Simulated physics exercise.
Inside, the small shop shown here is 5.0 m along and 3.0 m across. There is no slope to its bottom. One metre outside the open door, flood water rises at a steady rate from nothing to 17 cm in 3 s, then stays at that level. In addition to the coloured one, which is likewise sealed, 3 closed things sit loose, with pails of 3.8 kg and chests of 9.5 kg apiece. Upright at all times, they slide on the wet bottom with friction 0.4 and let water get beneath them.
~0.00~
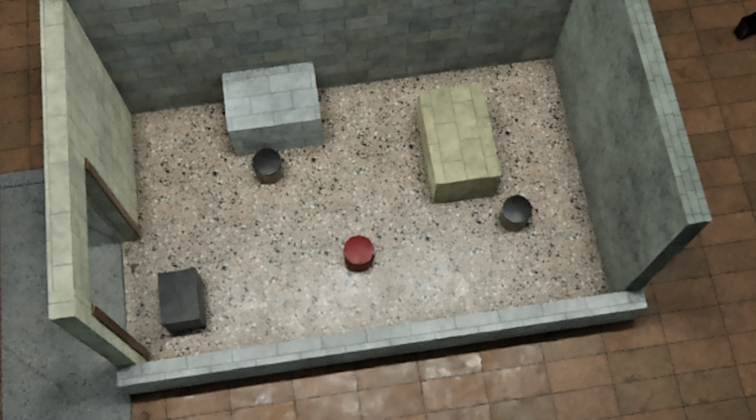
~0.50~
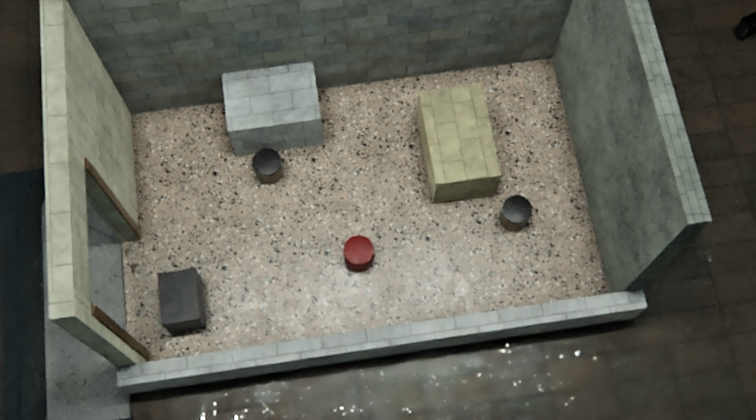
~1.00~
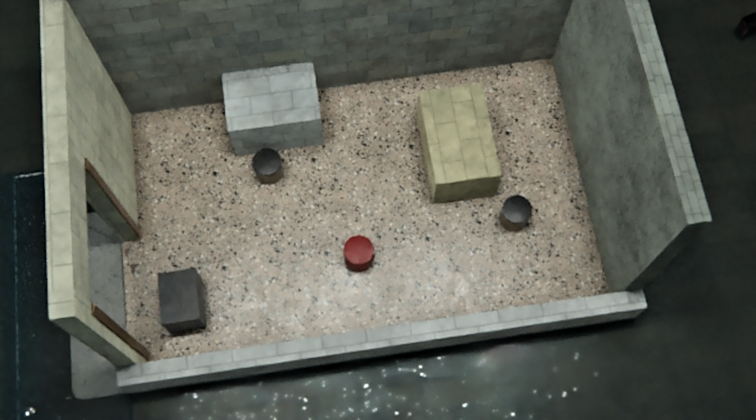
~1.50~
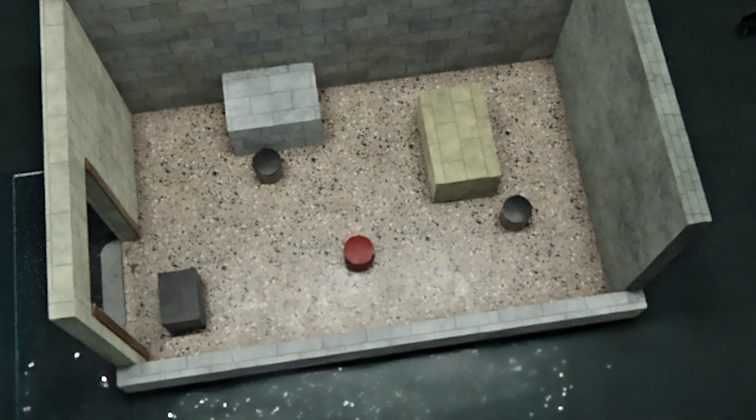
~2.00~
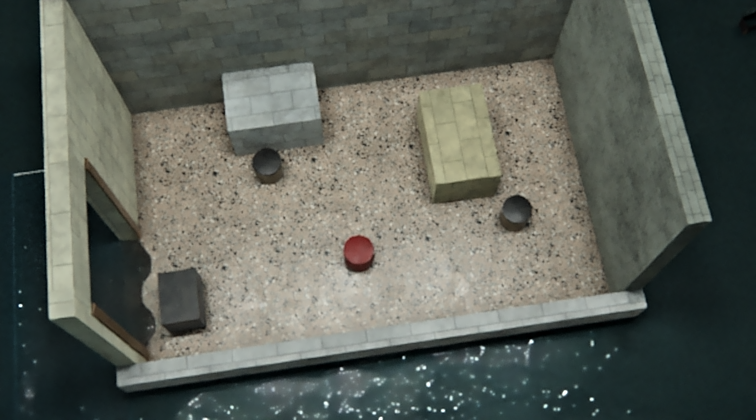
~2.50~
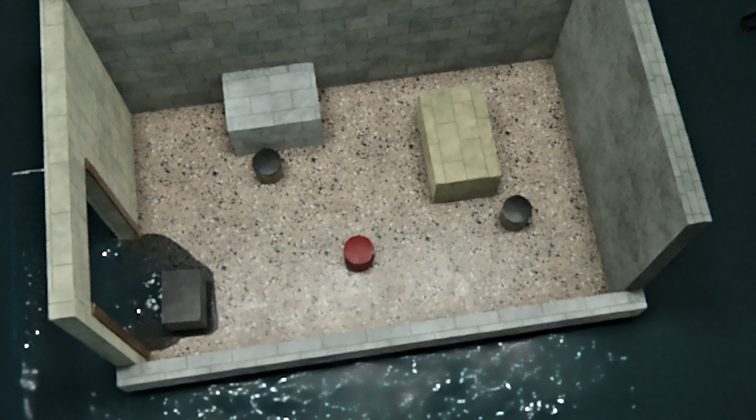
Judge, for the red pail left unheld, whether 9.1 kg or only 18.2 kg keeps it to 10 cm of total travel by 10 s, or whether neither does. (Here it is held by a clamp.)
Heavier wins.
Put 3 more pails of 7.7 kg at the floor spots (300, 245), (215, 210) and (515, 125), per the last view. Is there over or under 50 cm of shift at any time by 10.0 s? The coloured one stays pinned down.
Order as asked: Goes beyond / stays within / stays within.
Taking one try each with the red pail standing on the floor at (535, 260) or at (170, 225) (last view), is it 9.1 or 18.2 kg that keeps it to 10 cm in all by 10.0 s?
The first time the greater option is needed; the second time the lesser option suffices.
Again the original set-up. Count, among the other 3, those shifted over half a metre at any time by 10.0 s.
Count: 3.
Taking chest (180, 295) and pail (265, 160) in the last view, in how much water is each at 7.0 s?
Depth approx. 5 cm / 7 cm.
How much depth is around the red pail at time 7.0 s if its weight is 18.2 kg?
Something like 5 centimetres.
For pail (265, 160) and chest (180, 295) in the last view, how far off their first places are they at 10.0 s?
140 cm, 450 cm.
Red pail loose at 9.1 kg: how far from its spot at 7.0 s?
Displacement near 20 cm.
After 3.5 s the red pail would be 0 cm from its start with 9.1 kg and 0 cm from its start with 18.2 kg; 0 cm of water round it then.
After 4.5 s the red pail would be 0 cm from its start with 9.1 kg and 0 cm from its start with 18.2 kg; 3 cm of water round it then.
After 7.0 s the red pail would be 22 cm from its start with 9.1 kg and 0 cm from its start with 18.2 kg; 5 cm of water round it then.
After 10.0 s the red pail would be 22 cm from its start with 9.1 kg and 0 cm from its start with 18.2 kg; 8 cm of water round it then.
